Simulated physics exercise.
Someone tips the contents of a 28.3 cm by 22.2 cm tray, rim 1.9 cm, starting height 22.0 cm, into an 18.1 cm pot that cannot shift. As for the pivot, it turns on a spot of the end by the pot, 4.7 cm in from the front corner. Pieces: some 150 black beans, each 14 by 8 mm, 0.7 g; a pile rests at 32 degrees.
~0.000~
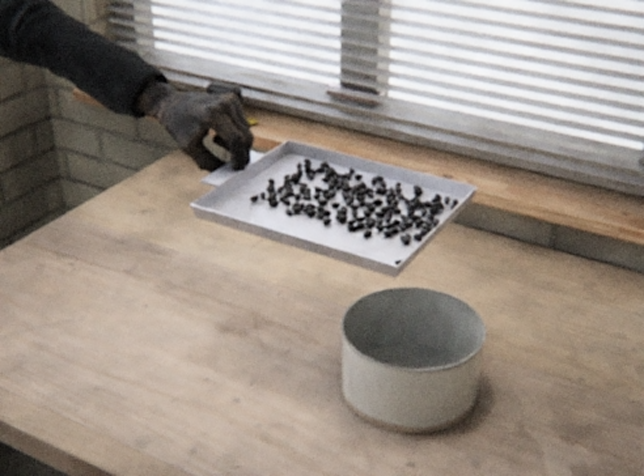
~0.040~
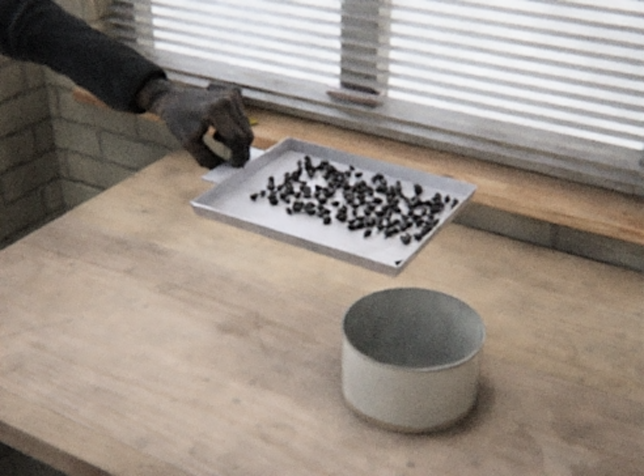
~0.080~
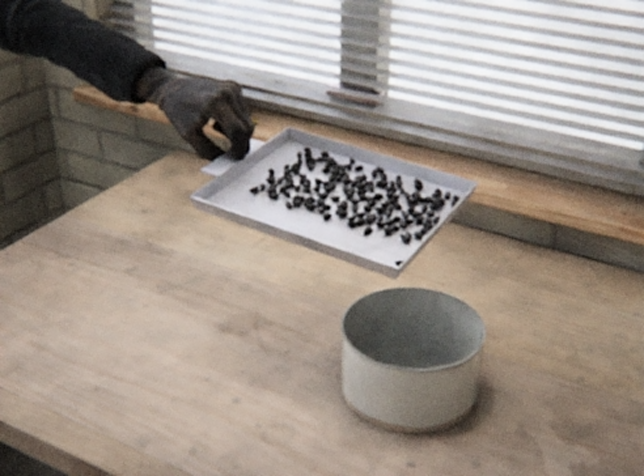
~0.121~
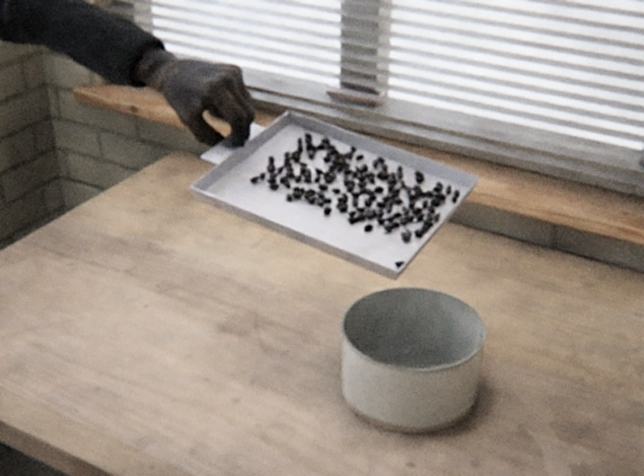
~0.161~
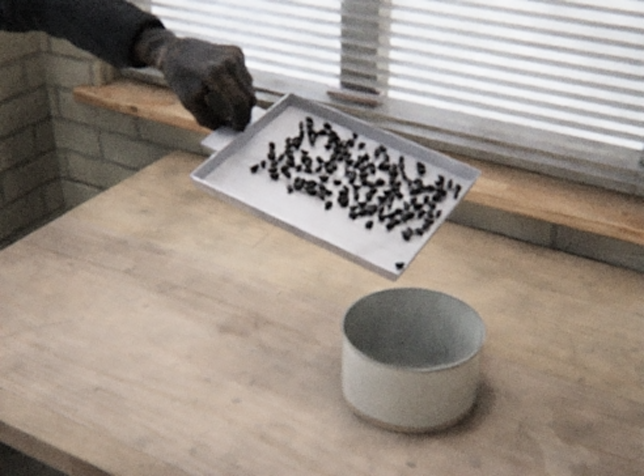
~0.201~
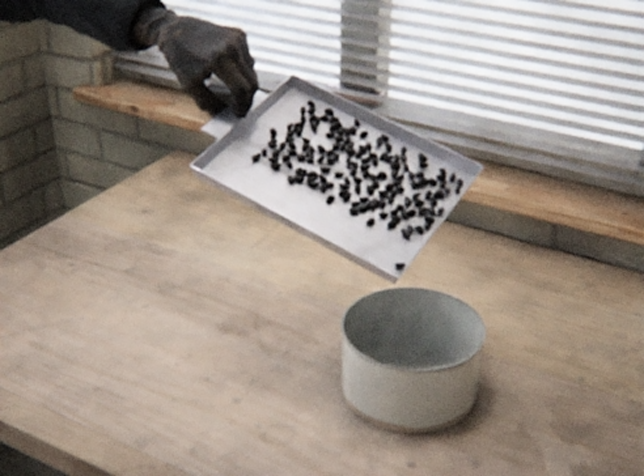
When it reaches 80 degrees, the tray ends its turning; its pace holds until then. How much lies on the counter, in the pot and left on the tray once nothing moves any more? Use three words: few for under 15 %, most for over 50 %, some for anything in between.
Counter: Most; pot: Few; tray: Few.
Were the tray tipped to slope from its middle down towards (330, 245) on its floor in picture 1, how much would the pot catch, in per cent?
Roughly 10 percent of them.
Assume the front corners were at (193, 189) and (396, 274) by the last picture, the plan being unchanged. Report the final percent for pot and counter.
Per cent by place - pot 10, counter 80.
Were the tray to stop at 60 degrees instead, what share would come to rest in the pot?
In that case it comes to about 10 in a hundred.
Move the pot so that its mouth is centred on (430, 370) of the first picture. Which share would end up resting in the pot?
Roughly 90 per cent.
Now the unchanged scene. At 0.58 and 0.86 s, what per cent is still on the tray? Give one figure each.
First 100, then 10.
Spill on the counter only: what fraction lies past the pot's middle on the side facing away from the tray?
That works out to about 90 percent.
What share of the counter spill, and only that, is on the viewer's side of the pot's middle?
100 %.
Then, at 0.43 s, tilt 50 degrees; the tray holds 100 %, the pot 0 %.
Then, at 0.58 s, tilt 70 degrees; the tray holds 100 %, the pot 0 %.
After 0.86 s, tilt 80 degrees; the tray holds 10 %, the pot 0 %.
At rest (2.4 s), counter 95 %, pot 5 %, tray 5 %.
